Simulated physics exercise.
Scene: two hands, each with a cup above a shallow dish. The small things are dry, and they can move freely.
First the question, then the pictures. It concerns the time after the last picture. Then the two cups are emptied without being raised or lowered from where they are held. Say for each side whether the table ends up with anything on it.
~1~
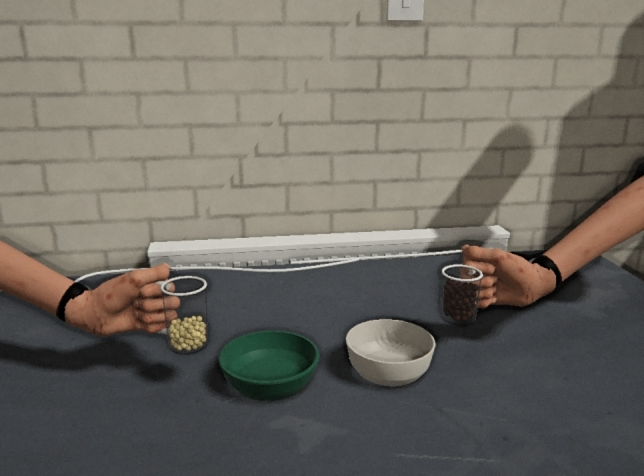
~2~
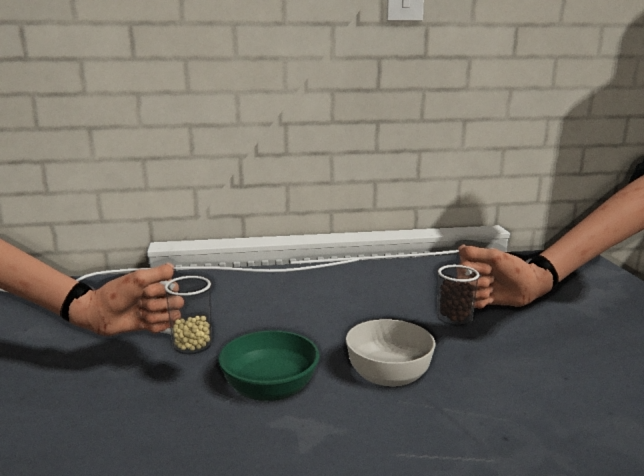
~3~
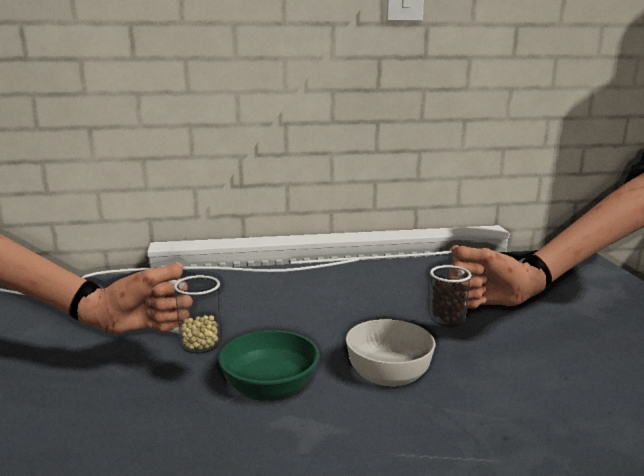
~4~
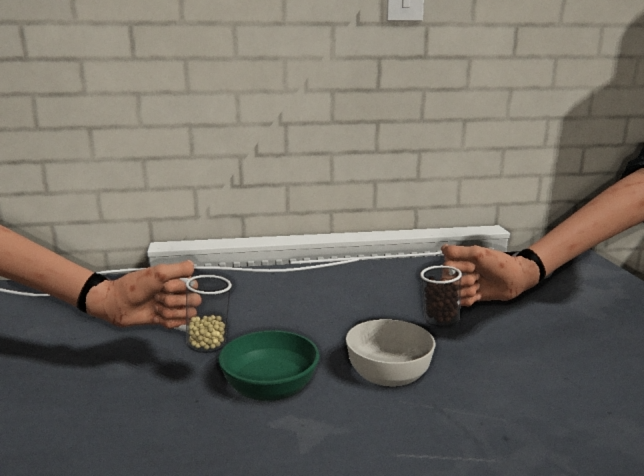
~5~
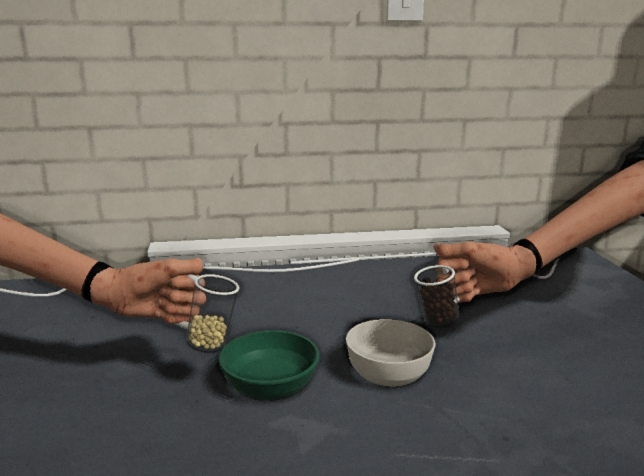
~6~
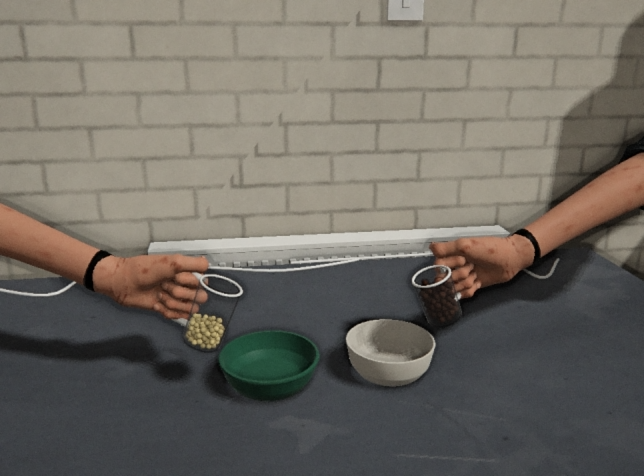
As I see it, left: Most likely nothing gets out of it; right: Most likely nothing gets out of it.
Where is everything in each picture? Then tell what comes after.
The first picture shows left dish (273, 384), empty; left cup (186, 316), holding soya beans, just above its dish; right dish (402, 366), empty; right cup (460, 295), holding allspice berries, just above its dish.
The second picture shows left cup (190, 315), upright; right cup (457, 296), upright.
The third picture shows left cup (199, 315), upright; right cup (449, 296), upright.
The fourth picture shows left cup (207, 314), tipped 6°; right cup (442, 297), tipped 6°.
The fifth picture shows left cup (211, 314), tipped 13°; right cup (438, 297), tipped 13°.
The sixth picture shows left dish (273, 384); left cup (211, 314), tipped 21°; right dish (402, 366); right cup (438, 297), tipped 21°.
Then, 0.50 s later than the last frame, left, every one still in the cup; right, every one still in the cup.
Then, 1.04 s later than the last frame, left, every one still in the cup; right, almost all still in the cup, just a few in the air.
Then, 1.68 s later than the last frame, left, every one in the dish; right, every one in the dish.
When it is over, left, every one in the dish, not one outside the dish; right, every one in the dish, not one outside the dish.
